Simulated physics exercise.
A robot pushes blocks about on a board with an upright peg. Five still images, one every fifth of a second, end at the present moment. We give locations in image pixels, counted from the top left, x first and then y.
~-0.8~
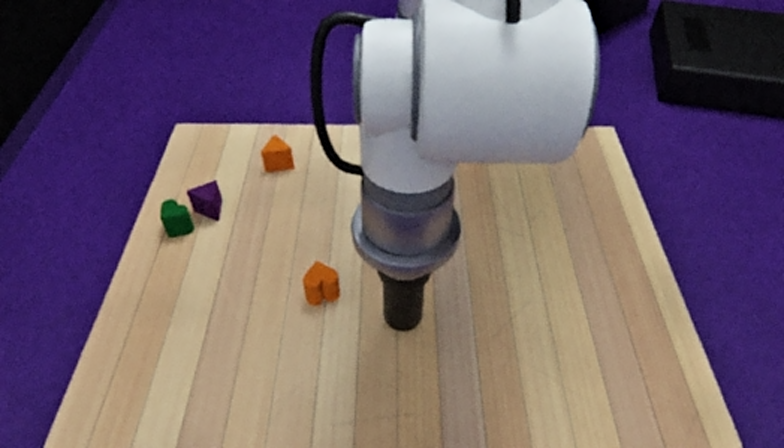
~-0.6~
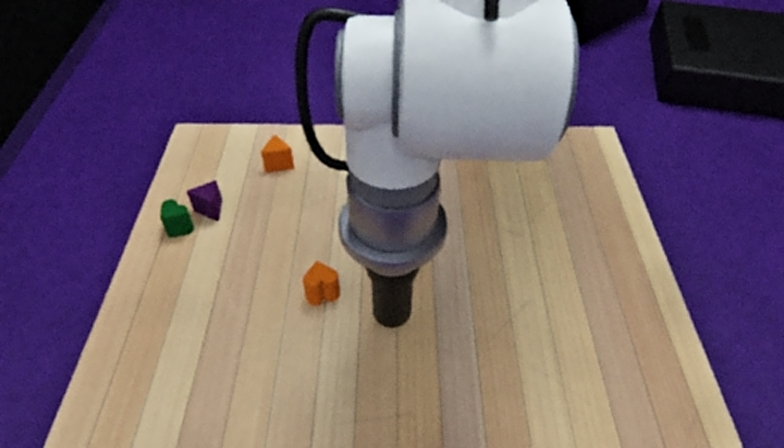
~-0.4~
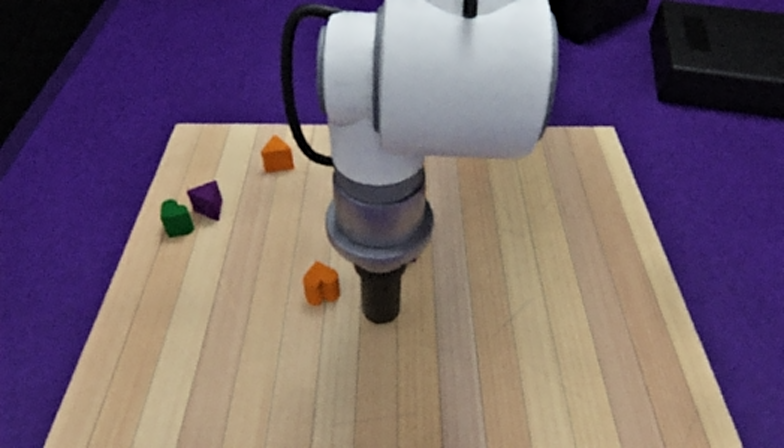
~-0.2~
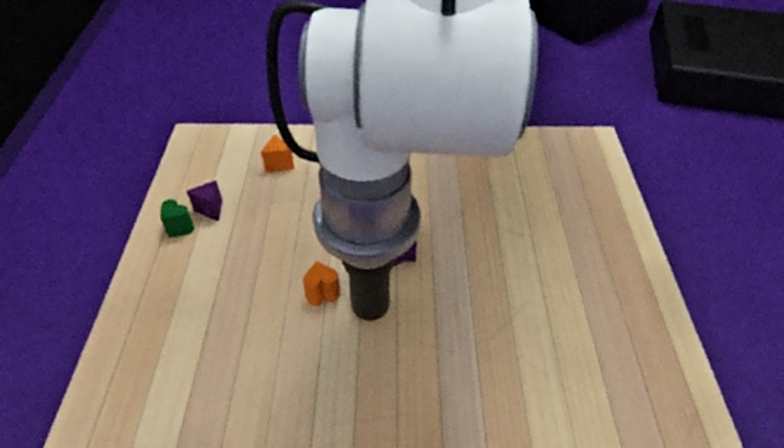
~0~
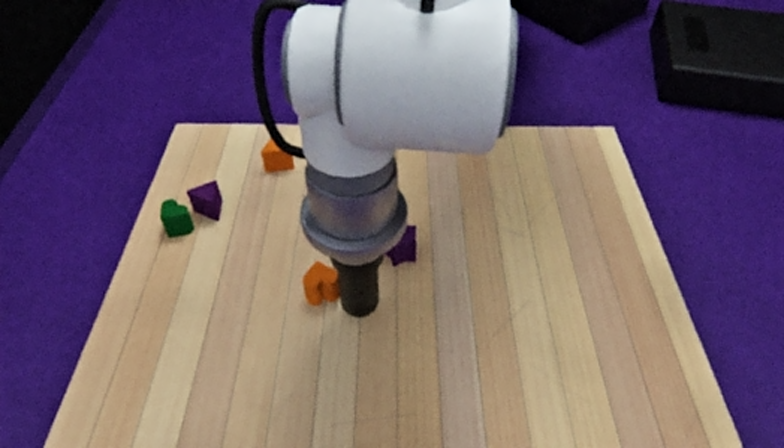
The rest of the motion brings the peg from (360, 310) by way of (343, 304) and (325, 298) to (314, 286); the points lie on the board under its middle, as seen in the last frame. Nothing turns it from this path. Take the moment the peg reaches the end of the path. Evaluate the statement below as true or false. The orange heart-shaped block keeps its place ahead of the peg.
This is true.
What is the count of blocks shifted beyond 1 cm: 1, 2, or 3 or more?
Total moved: One.
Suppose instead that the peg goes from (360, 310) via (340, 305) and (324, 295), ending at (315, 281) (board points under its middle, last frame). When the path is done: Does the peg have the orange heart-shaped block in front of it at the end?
That would be a yes.
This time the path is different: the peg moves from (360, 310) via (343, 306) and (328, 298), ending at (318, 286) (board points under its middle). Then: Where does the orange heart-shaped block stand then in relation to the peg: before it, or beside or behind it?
It rides in front to the end.
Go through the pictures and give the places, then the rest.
The first picture shows peg tip at (403, 315); block tops, orange heart-shaped block at (320, 274); purple star hidden.
The second picture shows peg at (392, 311); blocks unchanged.
The third picture shows peg at (381, 308); blocks unchanged.
The fourth picture shows peg at (370, 305); blocks unchanged.
The fifth picture shows peg at (360, 301); orange heart-shaped block at (320, 274); purple star partly hidden.
The first path, step by step. Halfway along, peg at (332, 292); orange heart-shaped block at (300, 267).
At the end, peg at (312, 277); orange heart-shaped block at (279, 257), turned 15° anticlockwise; purple star in place.
